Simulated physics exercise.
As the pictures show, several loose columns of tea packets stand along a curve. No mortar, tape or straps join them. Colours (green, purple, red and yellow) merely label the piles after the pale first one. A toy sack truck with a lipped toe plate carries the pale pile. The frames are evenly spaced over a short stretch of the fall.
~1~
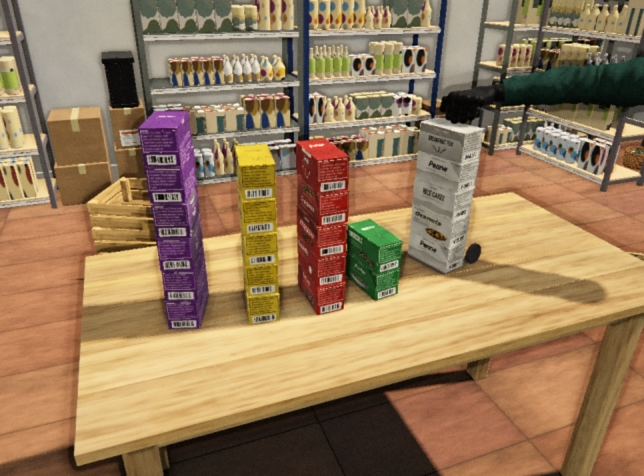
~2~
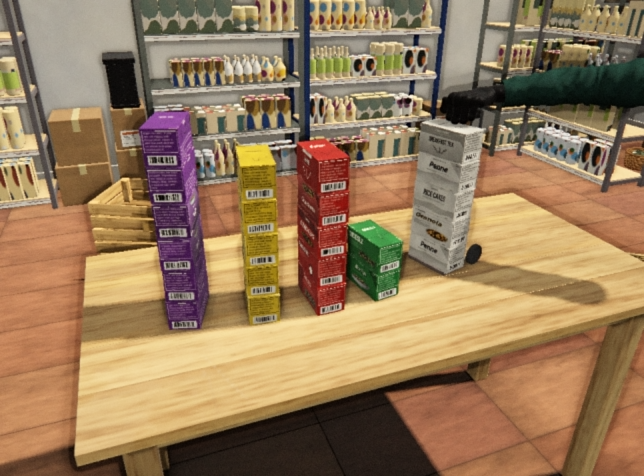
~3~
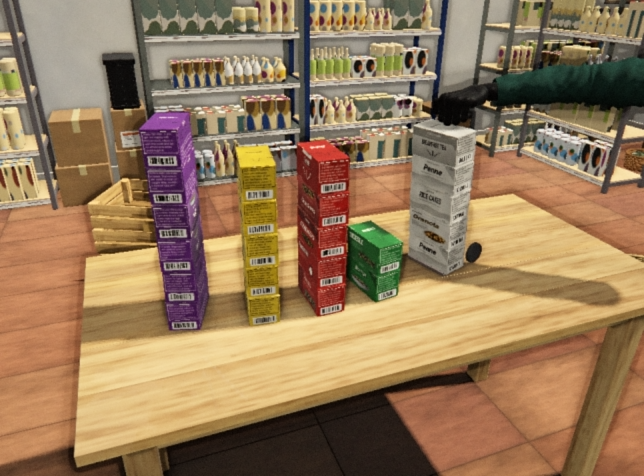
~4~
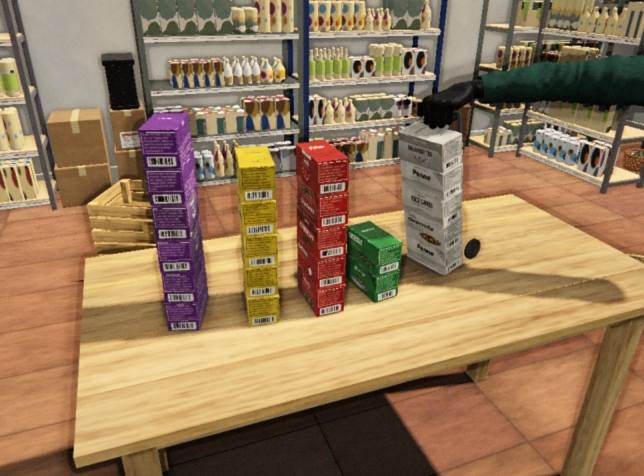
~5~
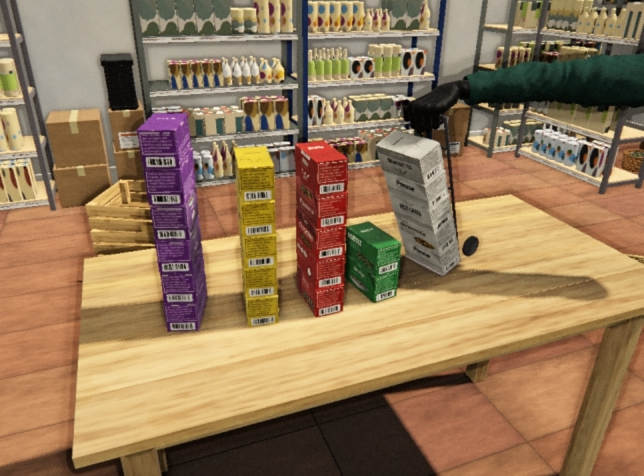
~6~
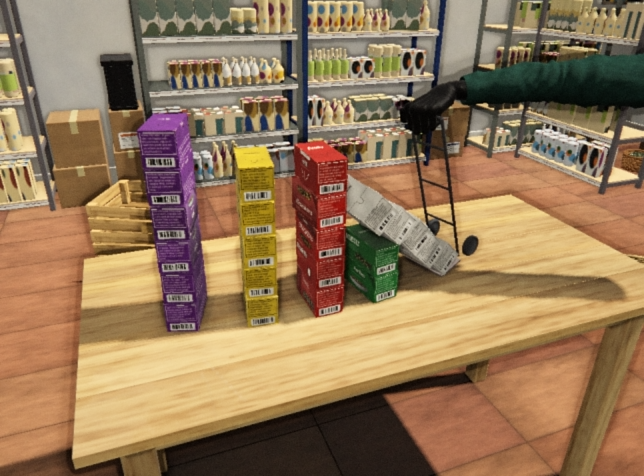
A gloved hand rocked a small black sack truck to the left on a wooden table, and its pale stack of packets leaned over onto the short green pile beside the red, yellow and purple columns.
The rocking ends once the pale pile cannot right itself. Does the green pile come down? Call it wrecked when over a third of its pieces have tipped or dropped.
It survives.
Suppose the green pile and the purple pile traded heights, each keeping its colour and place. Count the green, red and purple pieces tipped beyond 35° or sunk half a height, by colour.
Pile by pile, green 6, red 4, purple 2.
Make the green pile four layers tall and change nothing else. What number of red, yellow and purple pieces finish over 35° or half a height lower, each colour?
Pile by pile, red 5, yellow 5, purple 6.
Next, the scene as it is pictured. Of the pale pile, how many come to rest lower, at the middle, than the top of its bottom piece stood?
3 pale pieces.
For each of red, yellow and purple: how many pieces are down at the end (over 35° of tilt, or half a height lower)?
By colour: Red 0, yellow 0, purple 0.
Soon after the last picture, 5 of the pale pile down; none of the 2 green packets down (0 of 18 in all colours); top green packet shifted a little; top red packet shifted a little.
A little later, 5 of the pale pile down; none of the 2 green packets down (0 of 18 in all colours); top green packet shifted a little; top red packet leaning a little.
Later still, 5 of the pale pile down; none of the 2 green packets down (0 of 18 in all colours); top green packet shifted a little; top red packet leaning a little.
At rest, 5 of the pale pile down; none of the 2 green packets down (0 of 18 in all colours); top green packet shifted a little; top red packet shifted a little. As the last picture would show them, middles, top green packet near (368, 249), top red packet near (315, 169).
